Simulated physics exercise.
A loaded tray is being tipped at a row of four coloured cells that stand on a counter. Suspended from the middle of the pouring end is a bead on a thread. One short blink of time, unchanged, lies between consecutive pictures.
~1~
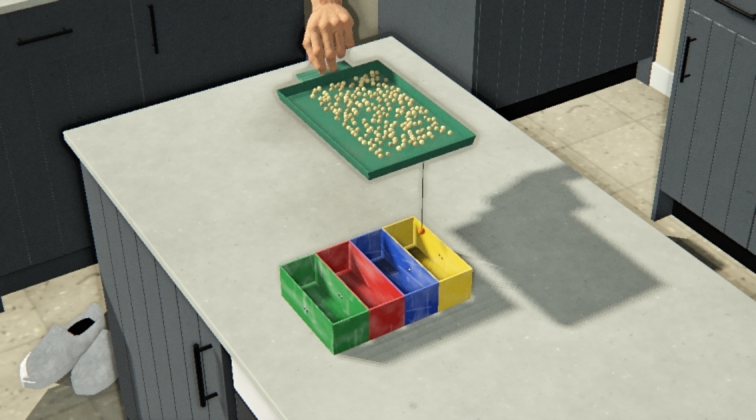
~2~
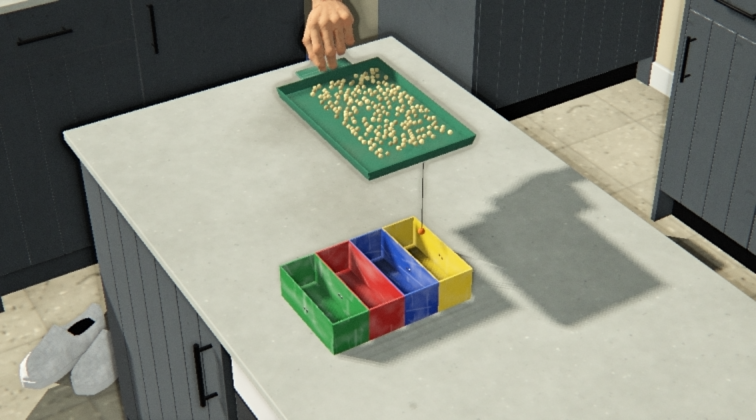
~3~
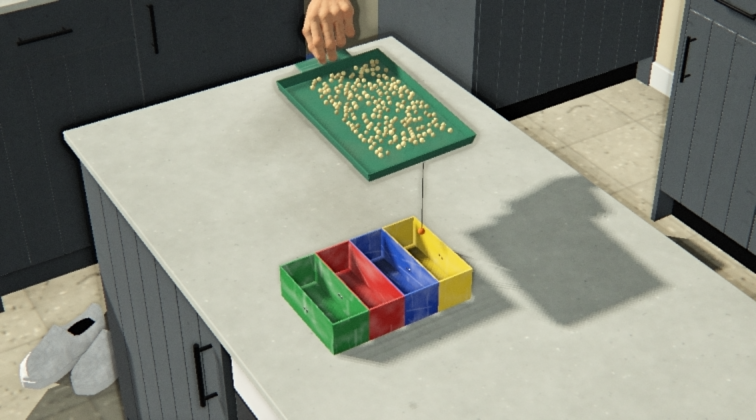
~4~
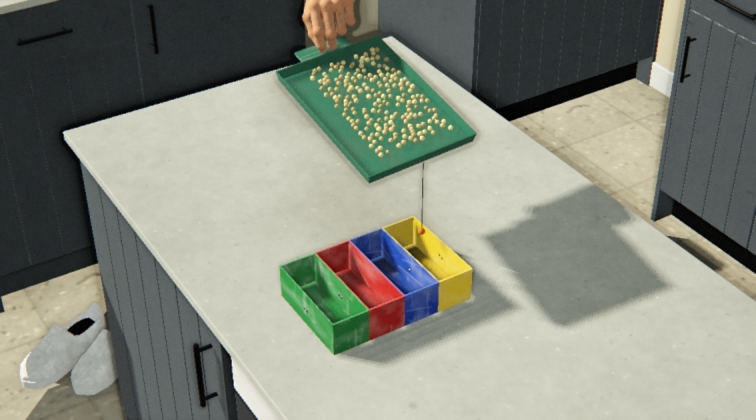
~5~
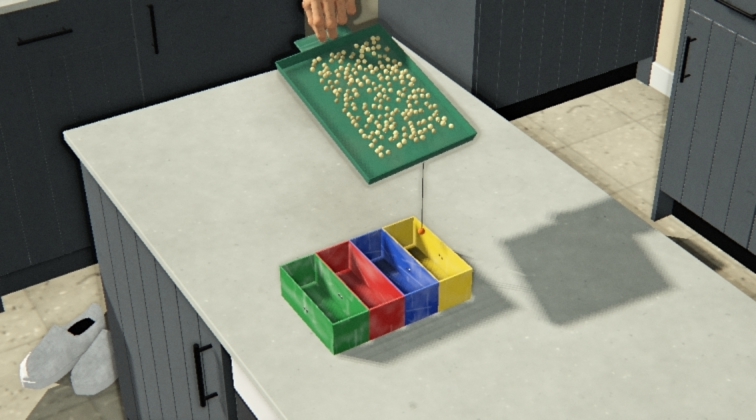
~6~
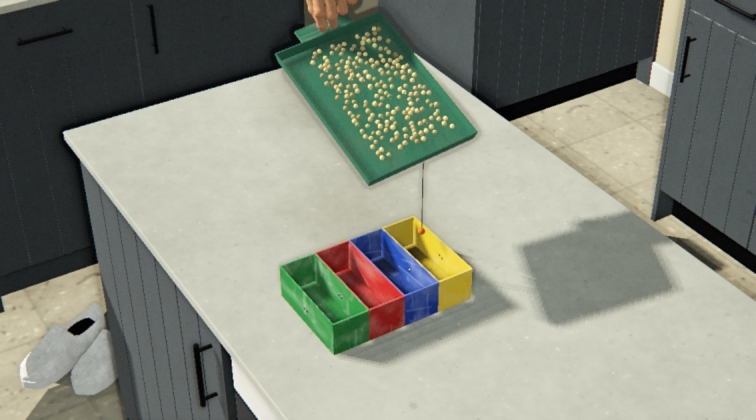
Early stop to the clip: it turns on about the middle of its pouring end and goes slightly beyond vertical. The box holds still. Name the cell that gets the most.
Blue.
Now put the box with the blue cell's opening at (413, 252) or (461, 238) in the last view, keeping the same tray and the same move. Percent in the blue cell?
The first try gives 20 per cent, the second 0 per cent.
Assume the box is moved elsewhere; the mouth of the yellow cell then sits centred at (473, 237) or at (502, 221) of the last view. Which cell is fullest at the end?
The first time it is the green one; the second time it is the green one.
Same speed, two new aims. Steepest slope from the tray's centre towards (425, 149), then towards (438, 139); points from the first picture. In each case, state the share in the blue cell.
Respectively 0 and 0 in a hundred.
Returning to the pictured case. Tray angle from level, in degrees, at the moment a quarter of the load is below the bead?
It is at around 70 degrees by then.
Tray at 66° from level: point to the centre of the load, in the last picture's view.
The load is centred about (386, 180).
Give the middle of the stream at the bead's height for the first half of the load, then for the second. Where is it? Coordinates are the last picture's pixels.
Around (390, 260) first; around (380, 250) second.
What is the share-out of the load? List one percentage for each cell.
Shares in percent - green cell 0, red cell 20, blue cell 60, yellow cell 10.
Soon after the last picture, tray tipped steeply; about two thirds on the tray; a small part in the red cell; a small part in the blue cell; about a quarter falling or outside the box.
A little later, tray tipped past a quarter turn; a small part on the tray; about a third in the blue cell; about a quarter in the red cell; a stray few in the yellow cell; about a third falling or outside the box.
Later still, tray tipped past a quarter turn; about two thirds in the blue cell; about a quarter in the red cell; a small part in the yellow cell; a stray few in the green cell; a small part falling or outside the box.
At rest, tray tipped past a quarter turn; about two thirds in the blue cell; about a quarter in the red cell; a small part in the yellow cell; a stray few in the green cell; a small part outside the box.
